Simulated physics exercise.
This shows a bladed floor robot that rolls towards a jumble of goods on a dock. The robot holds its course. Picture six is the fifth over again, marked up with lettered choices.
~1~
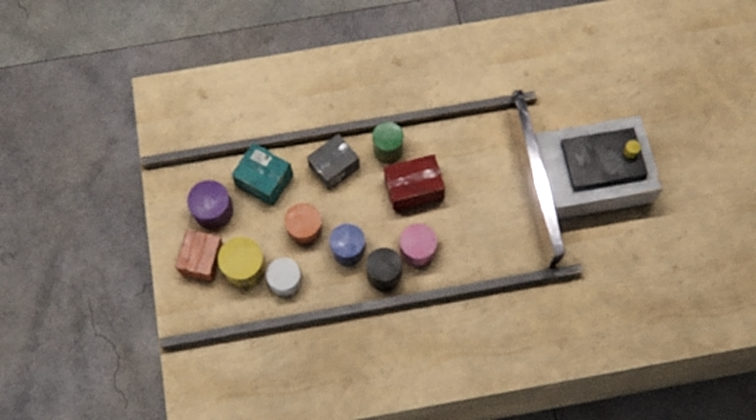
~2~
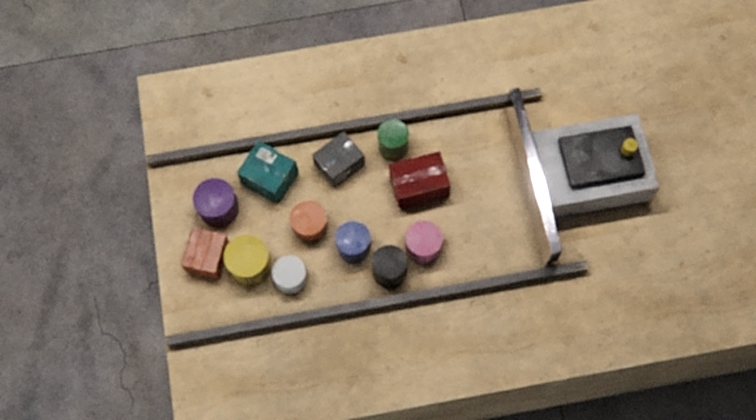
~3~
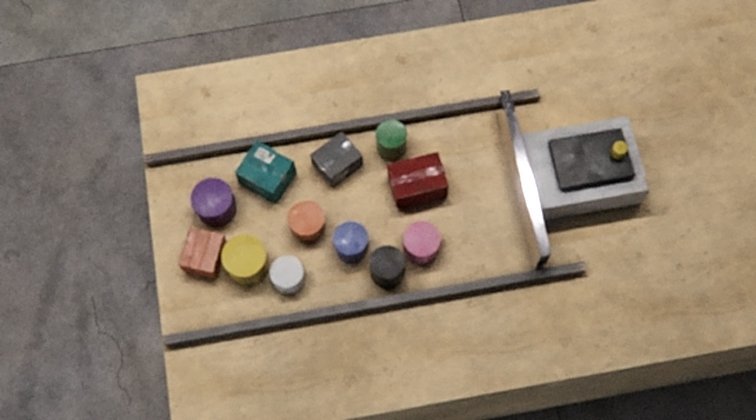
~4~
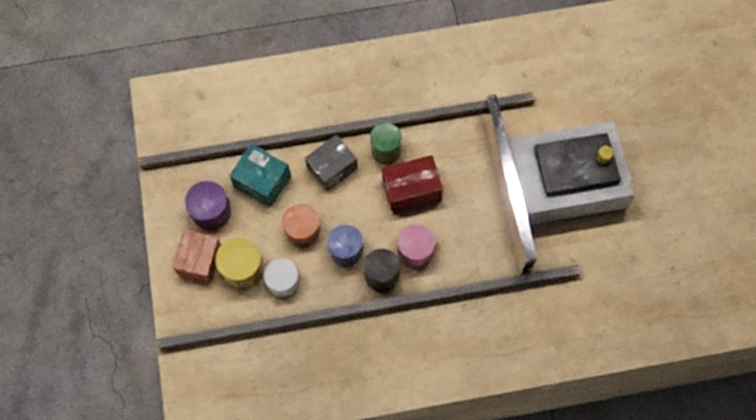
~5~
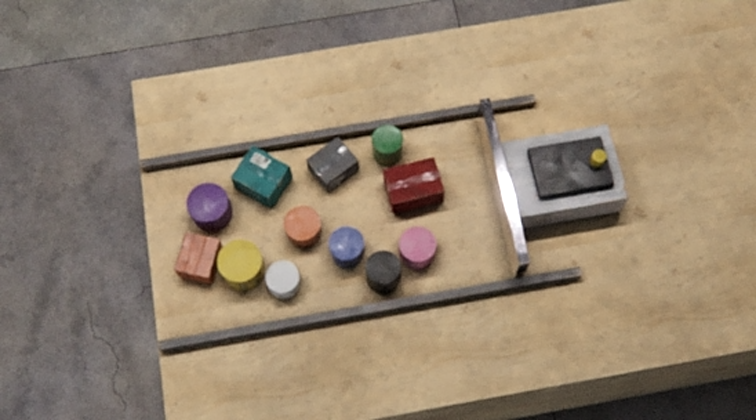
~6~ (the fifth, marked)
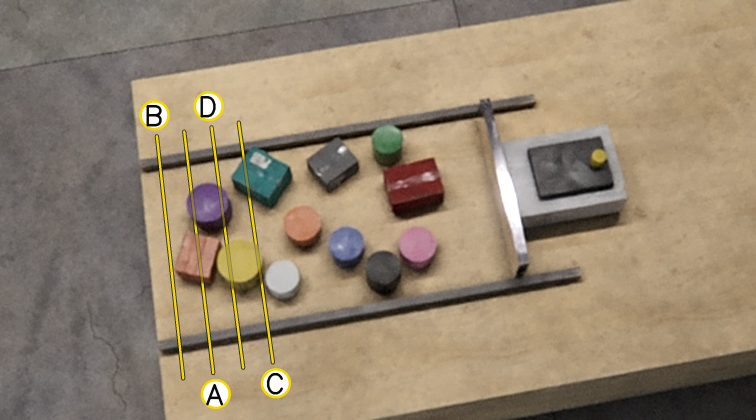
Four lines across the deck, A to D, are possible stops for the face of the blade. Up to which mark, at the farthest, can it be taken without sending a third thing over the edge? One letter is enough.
No farther than C.
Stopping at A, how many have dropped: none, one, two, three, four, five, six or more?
Six or more.
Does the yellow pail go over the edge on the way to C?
By then, no.
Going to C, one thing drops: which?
The purple canister.
On the marked copy, A at (198, 247); B at (169, 252); C at (255, 237); D at (227, 242).
Following C. Soon after the start, robot (475, 183); black canister (376, 277); green pail (381, 147).
Later, robot (386, 198); purple canister (189, 217); turquoise parcel (214, 181).
In the end, robot (317, 210); purple canister over the edge; orange crate (155, 268); one fallen.
As for the rest, A drops seven; B drops nine; D drops three.
